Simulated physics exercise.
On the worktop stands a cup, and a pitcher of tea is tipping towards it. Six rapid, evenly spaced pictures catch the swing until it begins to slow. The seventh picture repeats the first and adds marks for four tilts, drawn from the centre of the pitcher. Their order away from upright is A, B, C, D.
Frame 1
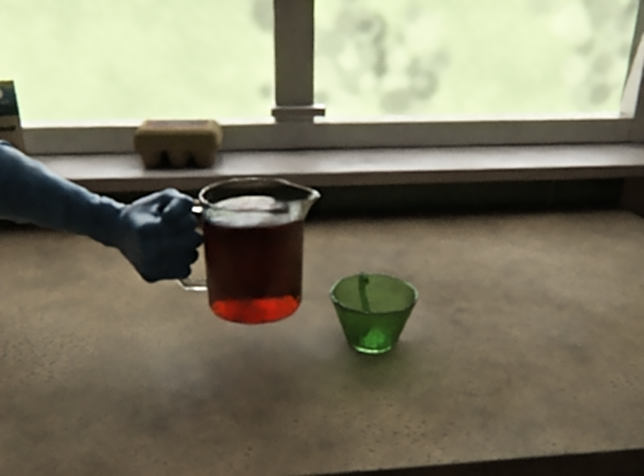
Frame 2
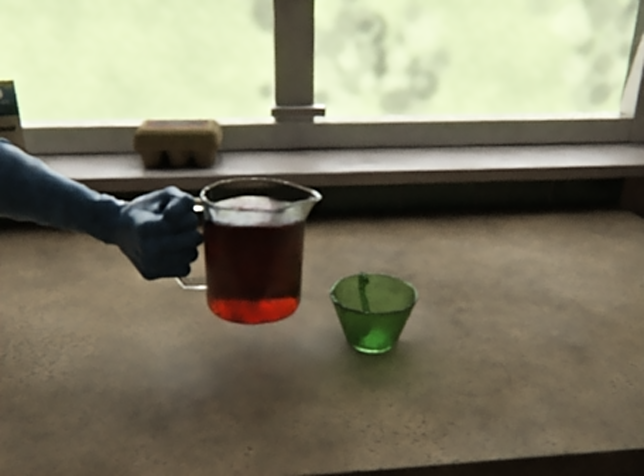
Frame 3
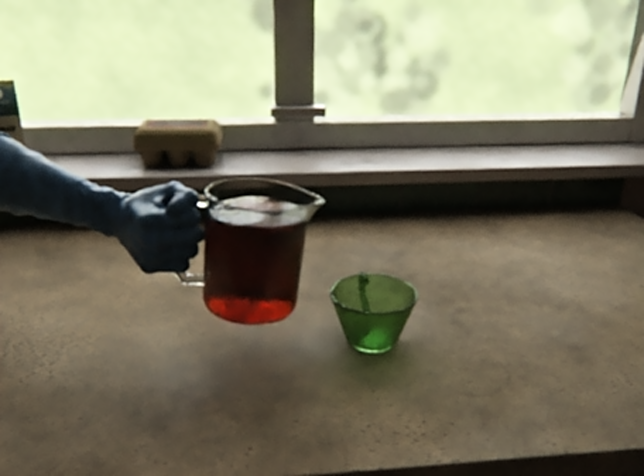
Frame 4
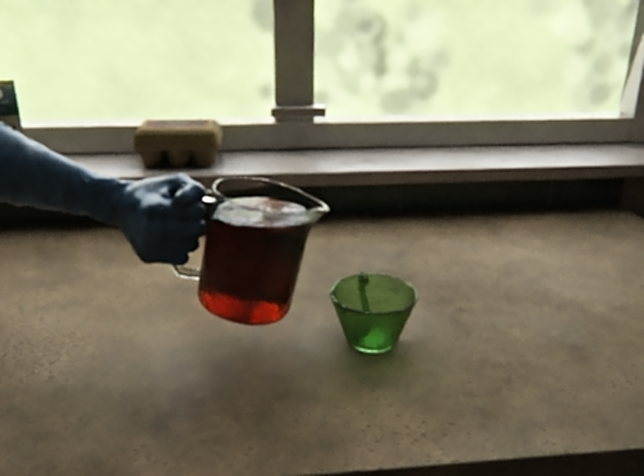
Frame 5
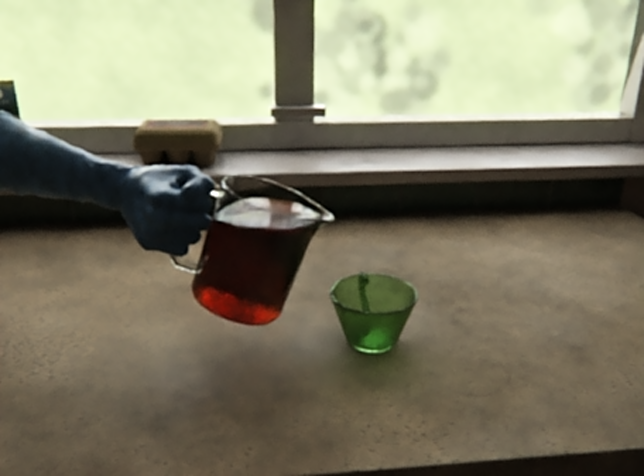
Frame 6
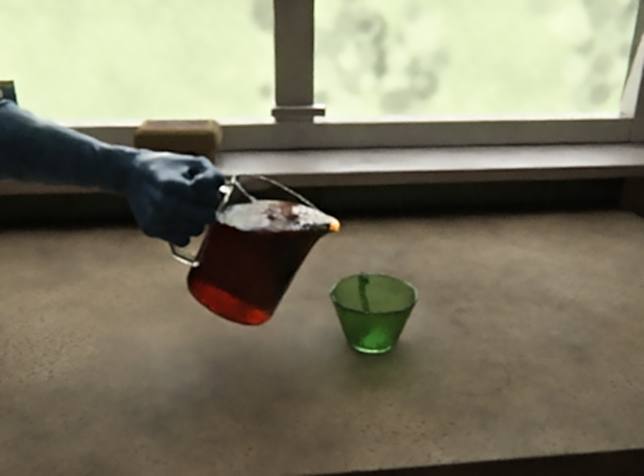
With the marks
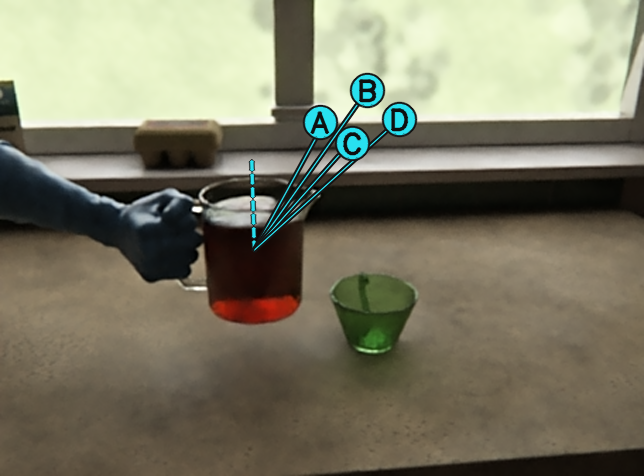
A blue-gloved hand tilts a glass pitcher of tea rightward until liquid reaches its lip.
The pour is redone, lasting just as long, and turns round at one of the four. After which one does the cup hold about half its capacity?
Mark C does it best.
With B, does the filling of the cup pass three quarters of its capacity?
No, it does not.
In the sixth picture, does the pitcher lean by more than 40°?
No, it does not.
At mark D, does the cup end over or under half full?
Over half.
In cyan, A at (315, 139); B at (357, 104); C at (338, 155); D at (386, 130).
With A, the cup ends with about 16 % of what it can hold.
With B, the cup ends with about 28 % of what it can hold.
With C, the cup ends with about 45 % of what it can hold.
With D, the cup ends with about 67 % of what it can hold.
